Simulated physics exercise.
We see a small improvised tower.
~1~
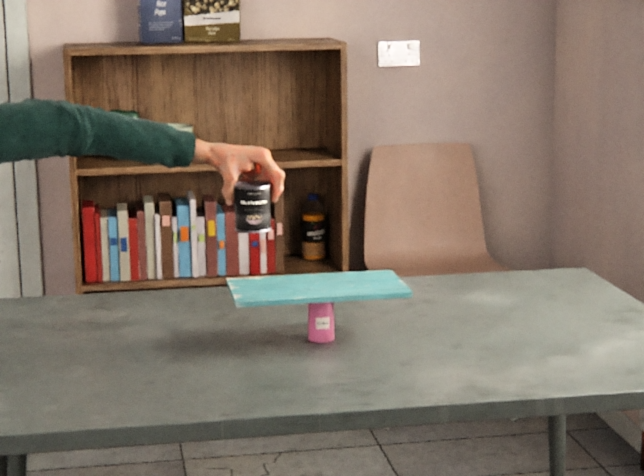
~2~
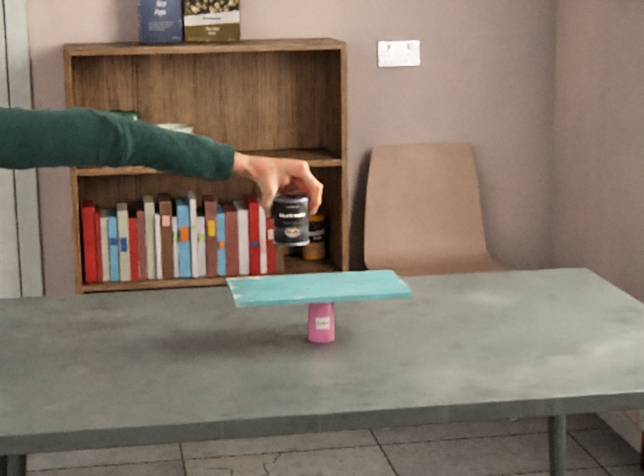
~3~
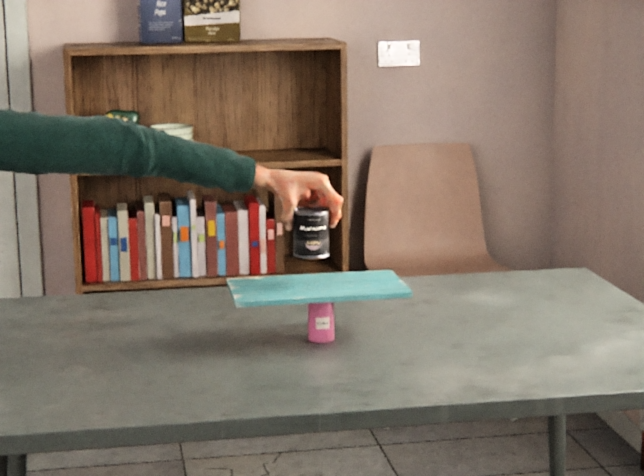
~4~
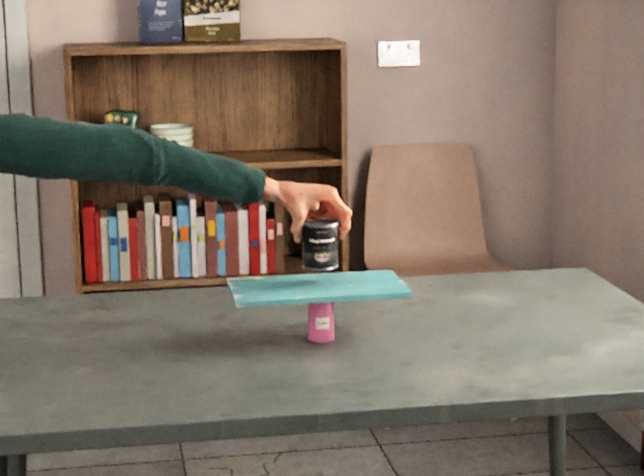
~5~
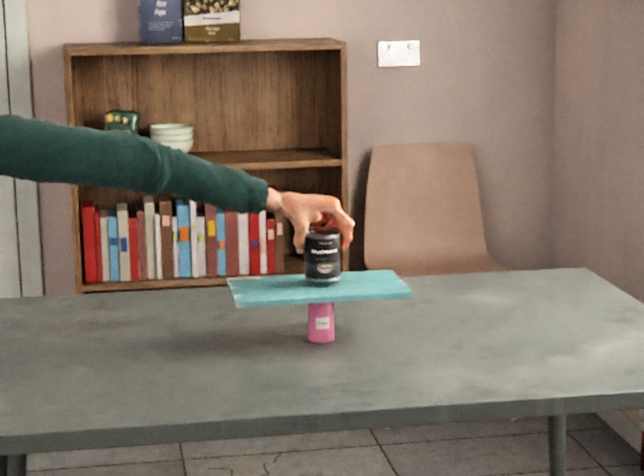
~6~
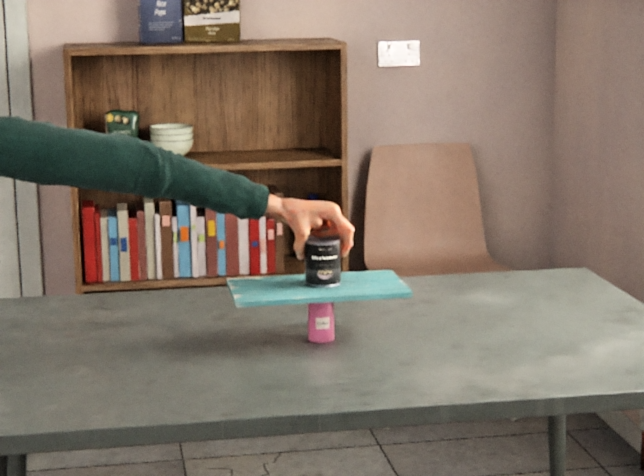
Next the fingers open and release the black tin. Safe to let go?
As it turns out, it stays up.
Then, 0.20 s past the last view, nothing moves.
Then, 0.40 s past the last view, black tin resting near (323, 262).
Finally, all 3 still in place. Final places as the last picture's camera would see them, black tin near (323, 262). The stack keeps its balance.
